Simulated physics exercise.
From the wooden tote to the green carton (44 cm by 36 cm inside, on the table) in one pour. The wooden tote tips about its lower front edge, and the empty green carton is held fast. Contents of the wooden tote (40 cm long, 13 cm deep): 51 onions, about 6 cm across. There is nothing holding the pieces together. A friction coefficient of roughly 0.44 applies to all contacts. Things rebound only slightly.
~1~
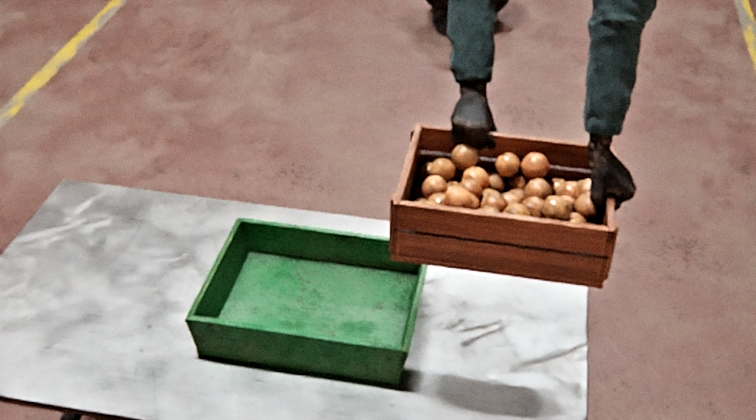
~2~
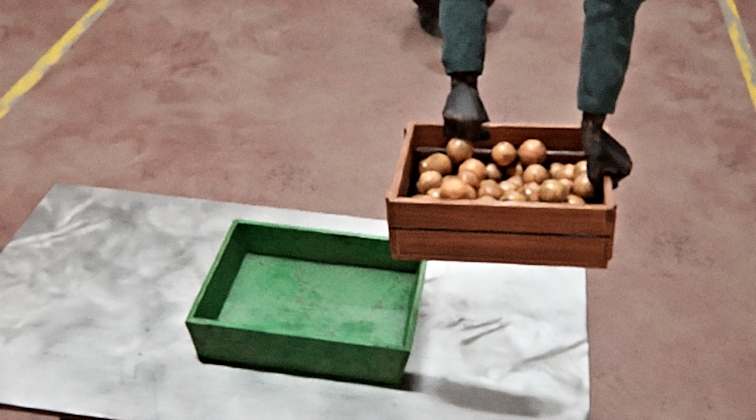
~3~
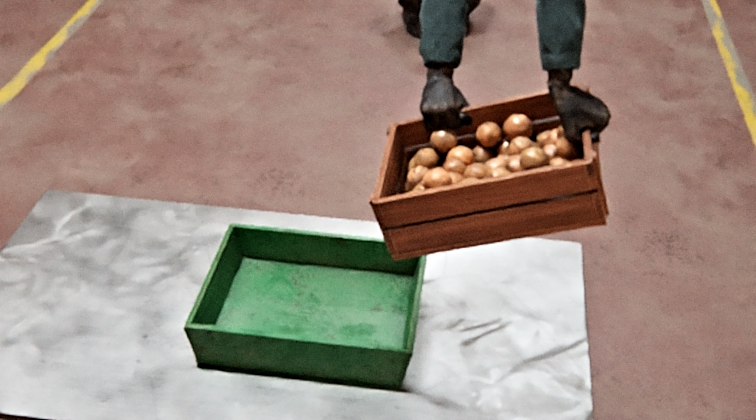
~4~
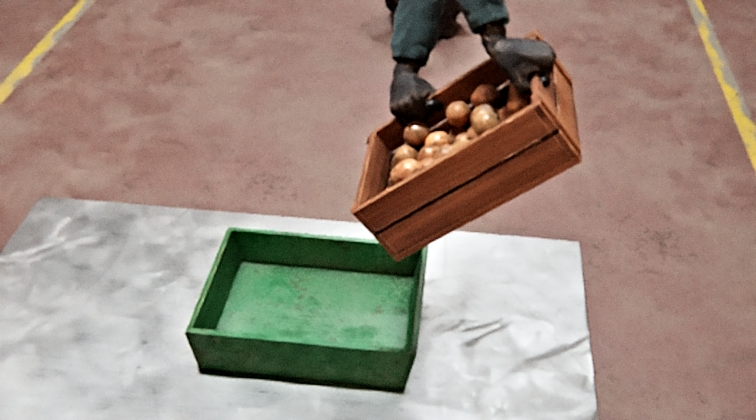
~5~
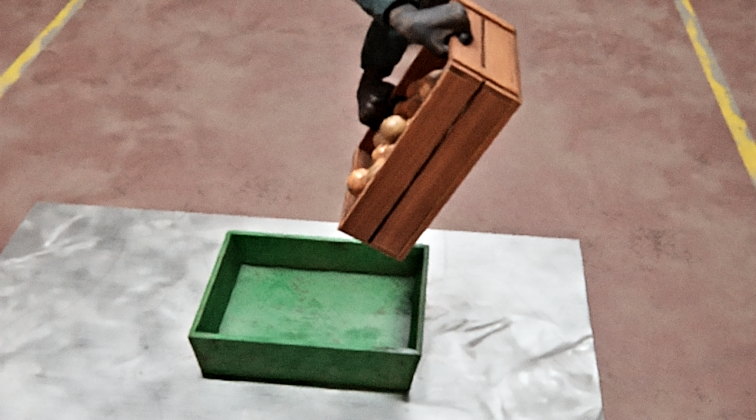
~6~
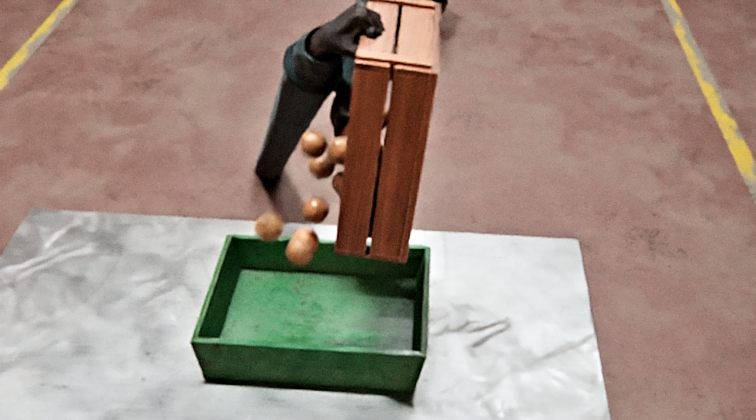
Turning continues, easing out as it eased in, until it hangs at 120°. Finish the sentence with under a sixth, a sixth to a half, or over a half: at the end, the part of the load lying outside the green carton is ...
... under a sixth.
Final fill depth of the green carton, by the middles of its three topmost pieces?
I'd put it near 8 cm.
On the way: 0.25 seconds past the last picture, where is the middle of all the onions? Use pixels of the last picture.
Centre estimate - approximately (343, 203).
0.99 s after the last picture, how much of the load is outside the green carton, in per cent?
Estimate for then: Some 0 percent.
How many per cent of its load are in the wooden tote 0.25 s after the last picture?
It comes to near 65 percent of it.
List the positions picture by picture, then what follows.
In the first frame (we follow the rim corner now nearest the camera), wooden tote at (608, 228); green carton at (403, 349); tilt 0°; nothing out yet.
Wooden tote at (606, 207); tilt 5°, in the second frame.
Wooden tote at (585, 161); tilt 20°, in the third frame.
Wooden tote at (532, 106); tilt 39°, in the fourth frame.
Wooden tote at (448, 68); tilt 62°, in the fifth frame.
Wooden tote at (355, 67); green carton at (421, 354); tilt 84°; 6 out, the lowest onion at (305, 241), in the sixth frame.
Then, 0.25 s after the last picture, tilt 106°; 32 still in the wooden tote, 10 in the green carton and 9 in the air.
Then, 0.55 s after the last picture, tilt 119°; 2 still in the wooden tote, 32 in the green carton, 1 outside the green carton and 16 in the air.
Then, 0.99 s after the last picture, tilt 120°; 50 in the green carton and 1 outside the green carton.
When it is over (1.54 s after the last picture), 50 in the green carton and 1 outside the green carton. Asked share, 1 of 51, 2 per cent.
